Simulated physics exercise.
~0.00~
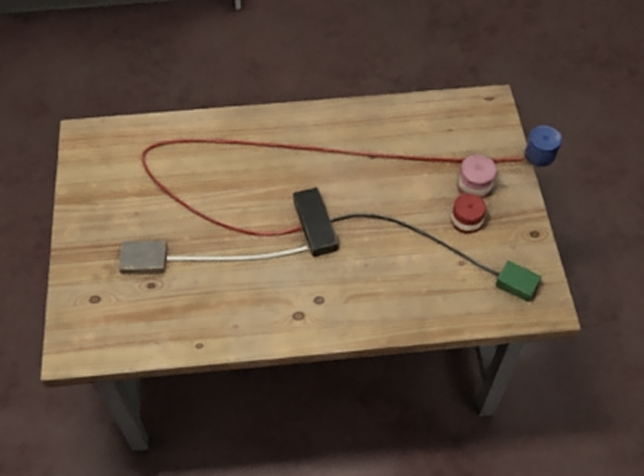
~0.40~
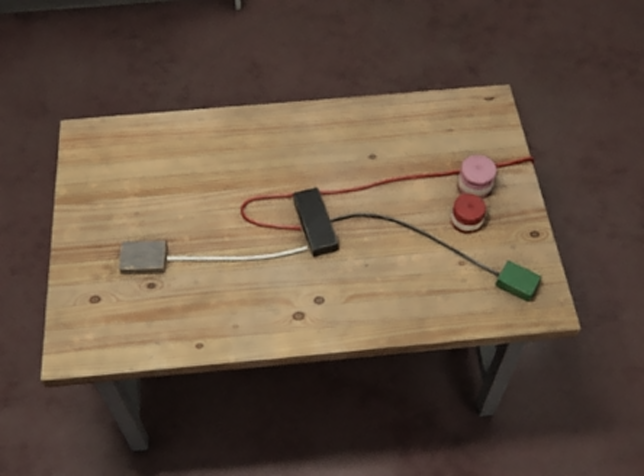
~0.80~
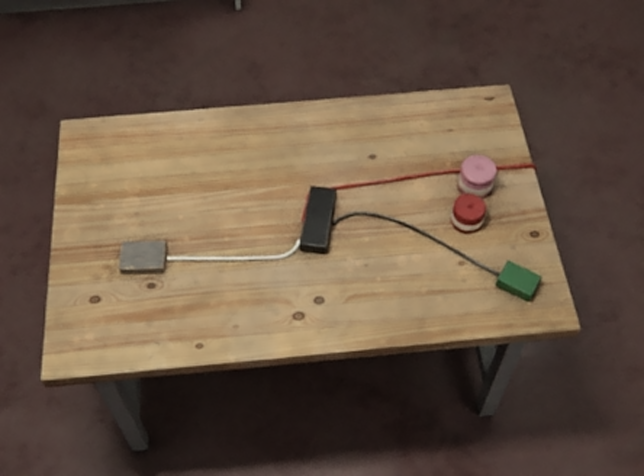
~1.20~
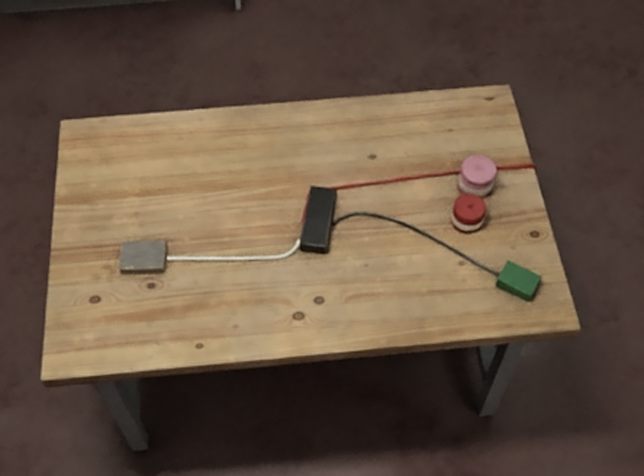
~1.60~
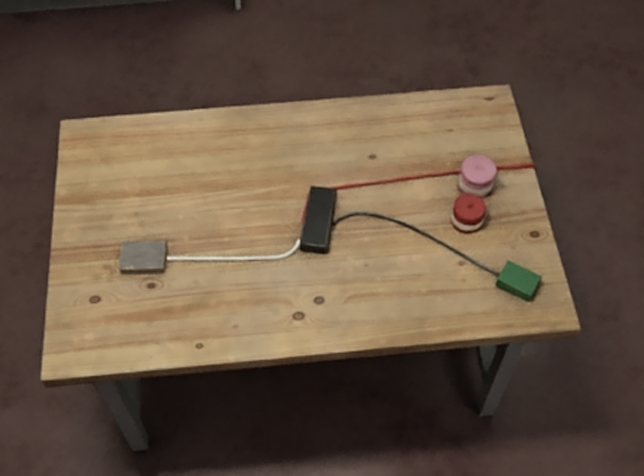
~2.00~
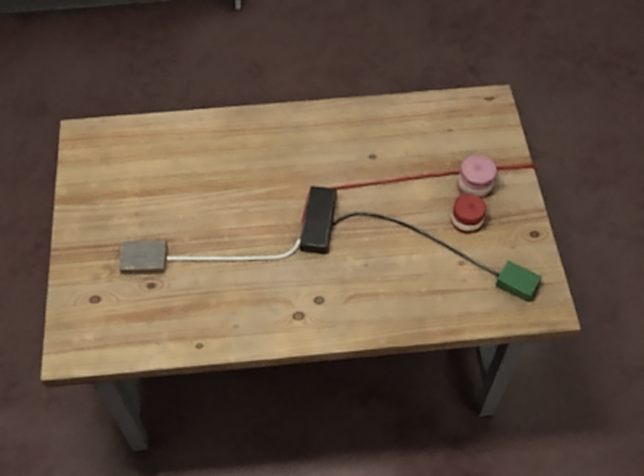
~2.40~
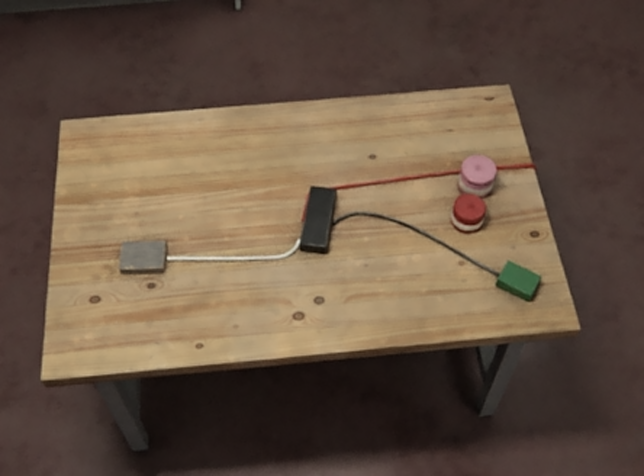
The blue speaker drops off the right edge, pulling its red cable taut from the black strip.
